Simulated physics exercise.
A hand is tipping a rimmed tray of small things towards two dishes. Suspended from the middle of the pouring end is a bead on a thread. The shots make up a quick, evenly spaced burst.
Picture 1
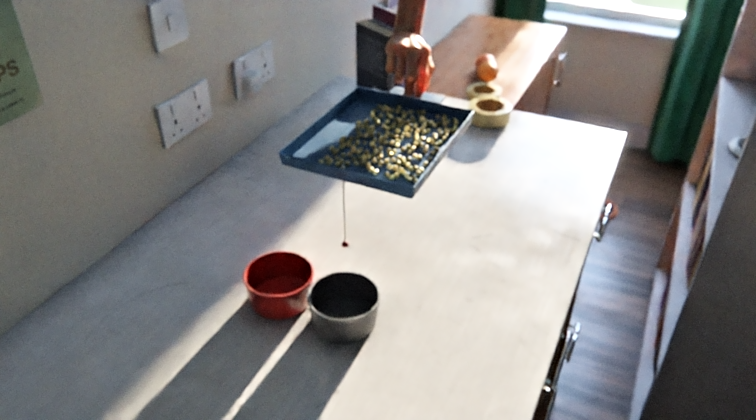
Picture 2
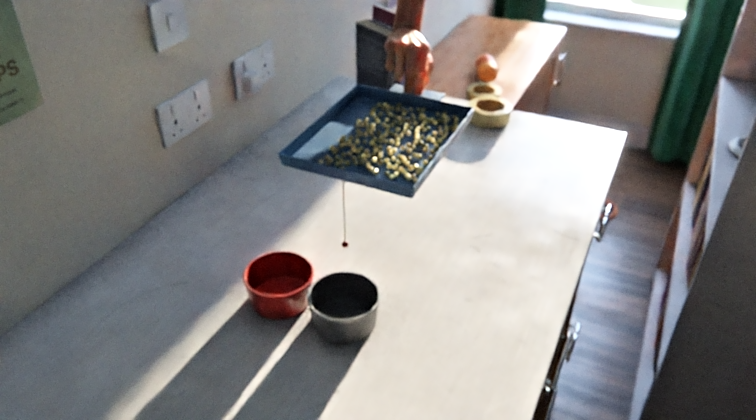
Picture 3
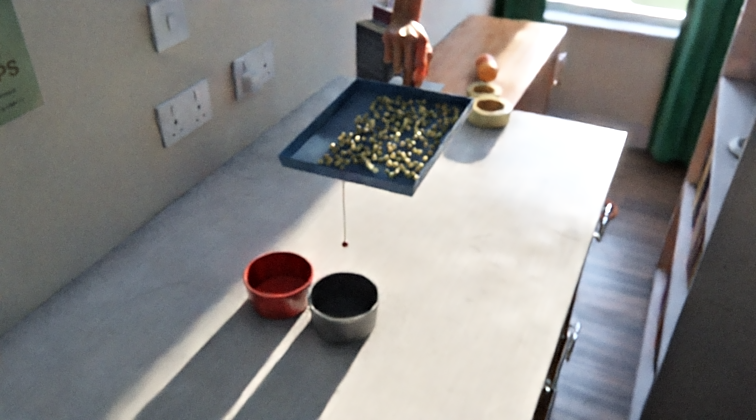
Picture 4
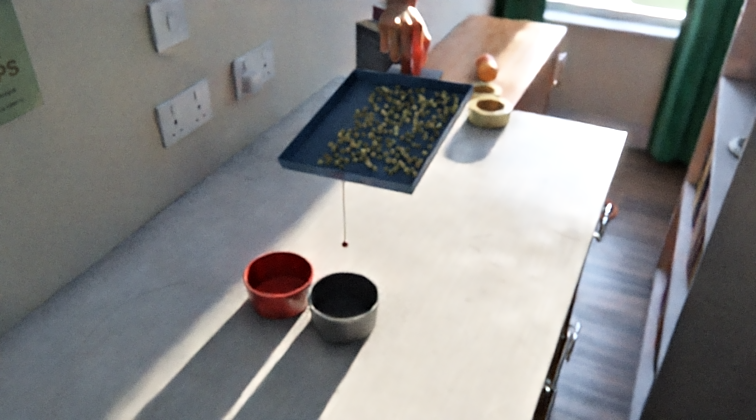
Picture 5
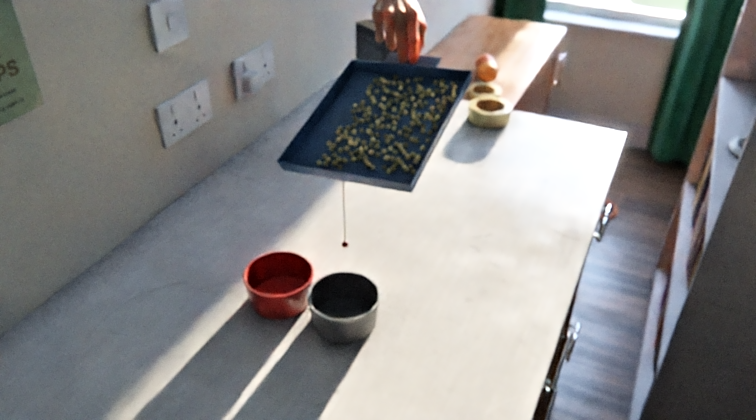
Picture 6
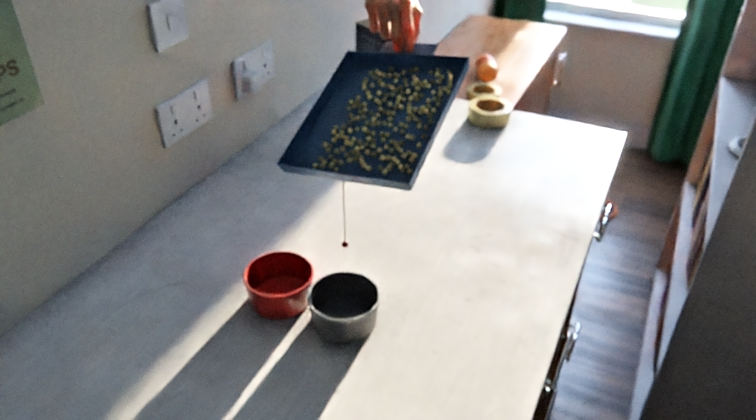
A blue rimmed tray of small greenish pieces, gripped by a hand at its far edge, starts nearly level above a red dish and a grey dish. The hand steadily raises the far edge, the near-left corner dips slightly, and the pieces spread across the tray while the bead hangs still.
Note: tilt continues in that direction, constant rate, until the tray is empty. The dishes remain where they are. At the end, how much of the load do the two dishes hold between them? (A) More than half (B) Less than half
Option B: Less than half.
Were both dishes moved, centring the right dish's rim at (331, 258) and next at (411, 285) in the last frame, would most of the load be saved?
The bulk of it and then Short of half.
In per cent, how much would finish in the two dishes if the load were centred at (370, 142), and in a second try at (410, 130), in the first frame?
First case: Around 20 %; second case: Around 20 %.
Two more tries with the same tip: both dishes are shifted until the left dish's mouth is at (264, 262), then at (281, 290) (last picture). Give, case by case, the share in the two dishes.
The first position comes out at 40 per cent, the other at 10 per cent.
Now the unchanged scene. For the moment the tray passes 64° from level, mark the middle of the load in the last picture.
Near (313, 171).
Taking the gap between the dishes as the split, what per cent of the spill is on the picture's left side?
That's about 60 per cent of the spill.
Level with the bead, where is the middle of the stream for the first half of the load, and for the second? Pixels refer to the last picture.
Starting near (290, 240), moving on to near (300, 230).
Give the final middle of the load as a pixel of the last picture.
Last view, resting centre - approx. (289, 272).
Just after the last frame, tray tipped steeply; the larger part on the tray; just a few in the left dish; about a tenth in the air.
A moment on, tray tipped past a quarter turn; roughly two thirds on the tray; just a few in the right dish; about a tenth in the left dish; roughly a quarter outside both; about a tenth in the air.
Further on, tray tipped past a quarter turn; just a few in the right dish; roughly a quarter in the left dish; the larger part outside both.
When it is over, tray tipped past a quarter turn; just a few in the right dish; roughly a quarter in the left dish; the larger part outside both.
